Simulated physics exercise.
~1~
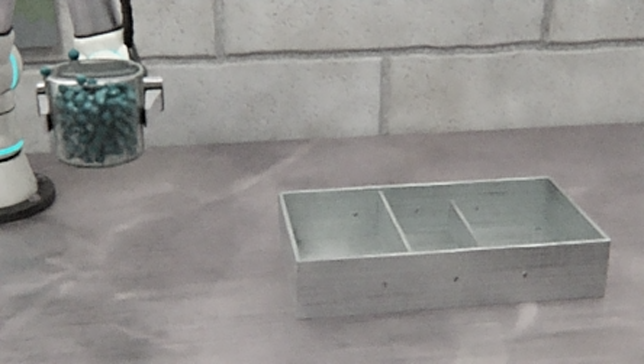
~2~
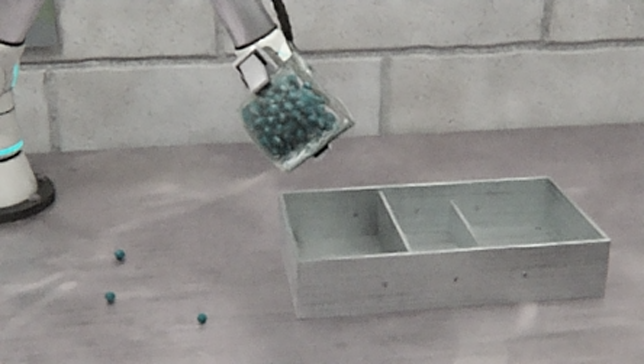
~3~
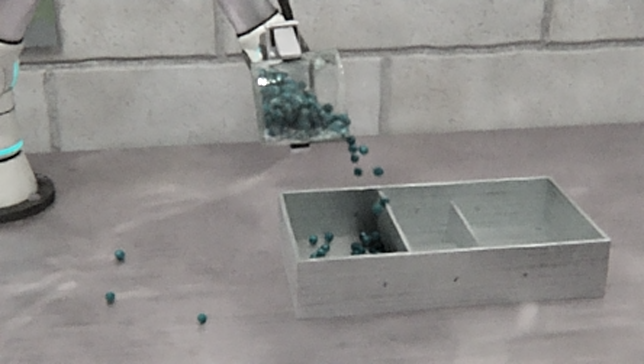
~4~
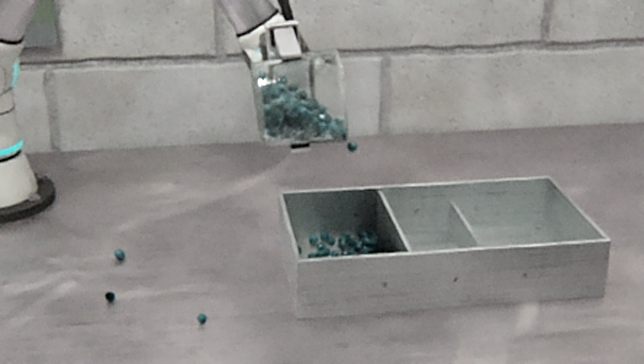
A robot arm tilts a clear cup, spilling some teal beads into the box's left compartment.
